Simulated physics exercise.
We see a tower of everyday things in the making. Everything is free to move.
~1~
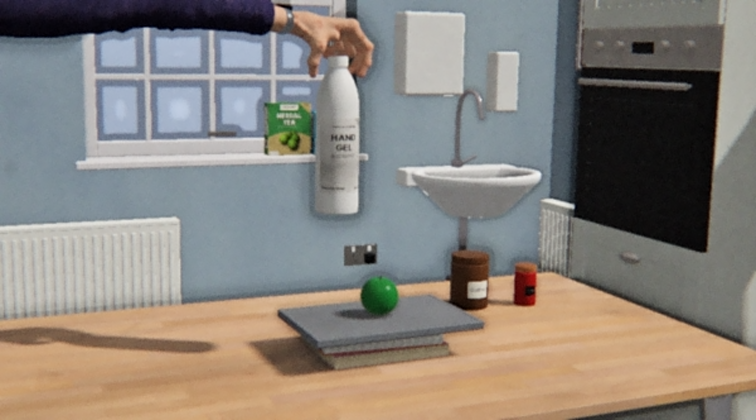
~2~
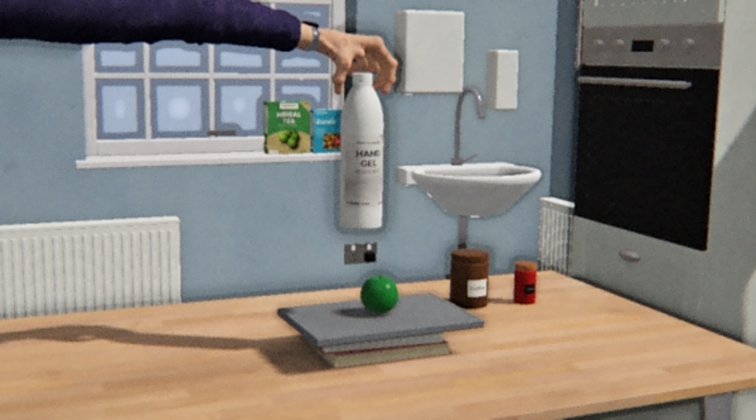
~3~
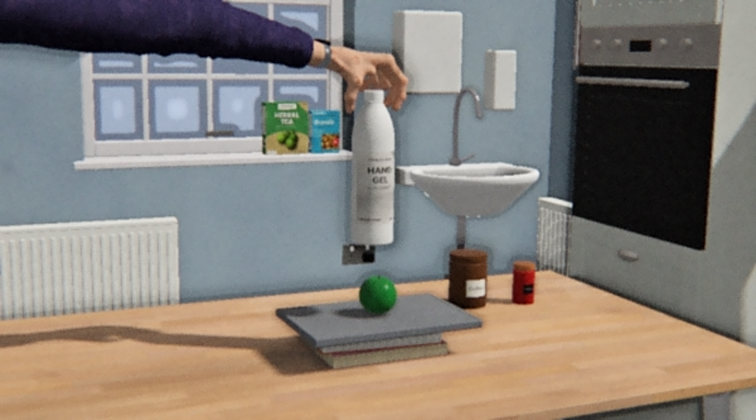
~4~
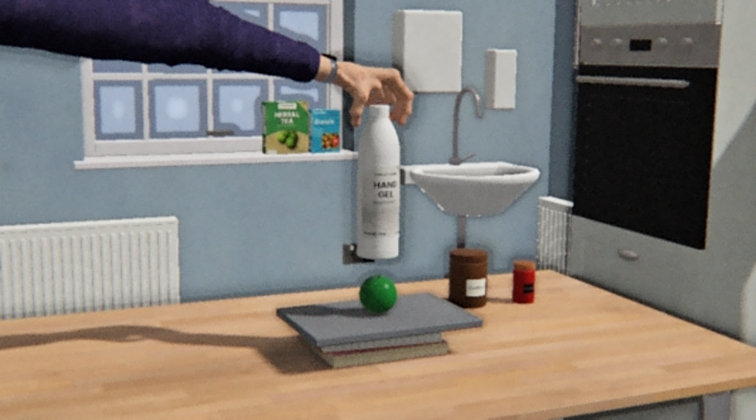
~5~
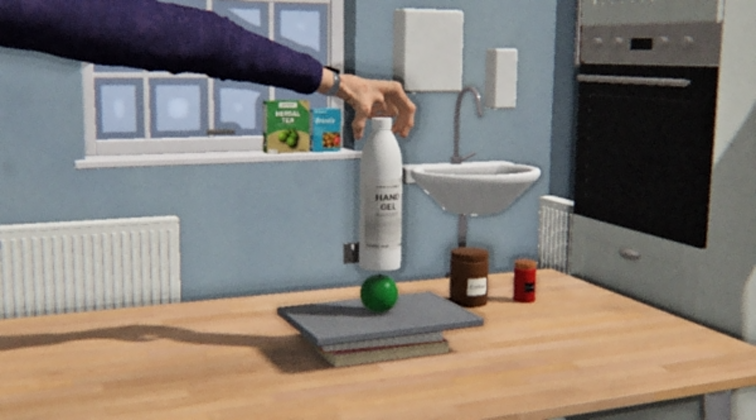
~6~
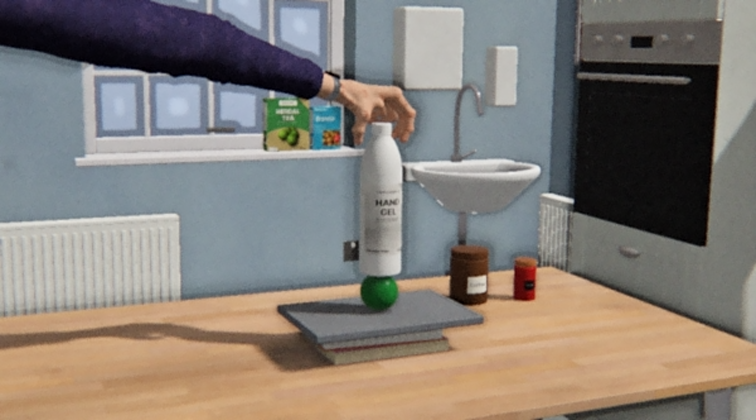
In this clip, a hand holding a white bottle labelled hand gel moves it right and lowers it onto a small green ball, which sits on a grey tray atop books on a wooden table, and keeps hold of it.
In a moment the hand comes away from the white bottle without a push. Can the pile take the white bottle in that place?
As it turns out, it comes apart.
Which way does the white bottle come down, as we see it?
It goes to the right.
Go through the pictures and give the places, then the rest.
Still above its spot; white bottle (337, 135); grey tray (379, 319), in the first frame.
Still above its spot; white bottle (362, 151), in the second frame.
Still above its spot; white bottle (373, 167); brown jar (468, 279), in the third frame.
Still above its spot; white bottle (379, 182); grey tray (378, 318), in the fourth frame.
Still above its spot; white bottle (381, 194), in the fifth frame.
Set down, still held; white bottle (381, 199); brown jar (469, 275), in the sixth frame.
Then, 0.90 s after the last picture, white bottle now fallen.
Then, 1.10 s after the last picture, things are still on the move.
At rest, fallen, white bottle; the other 6 in place. Seen from the same camera at the end, white bottle near (482, 293). The pile gives way.
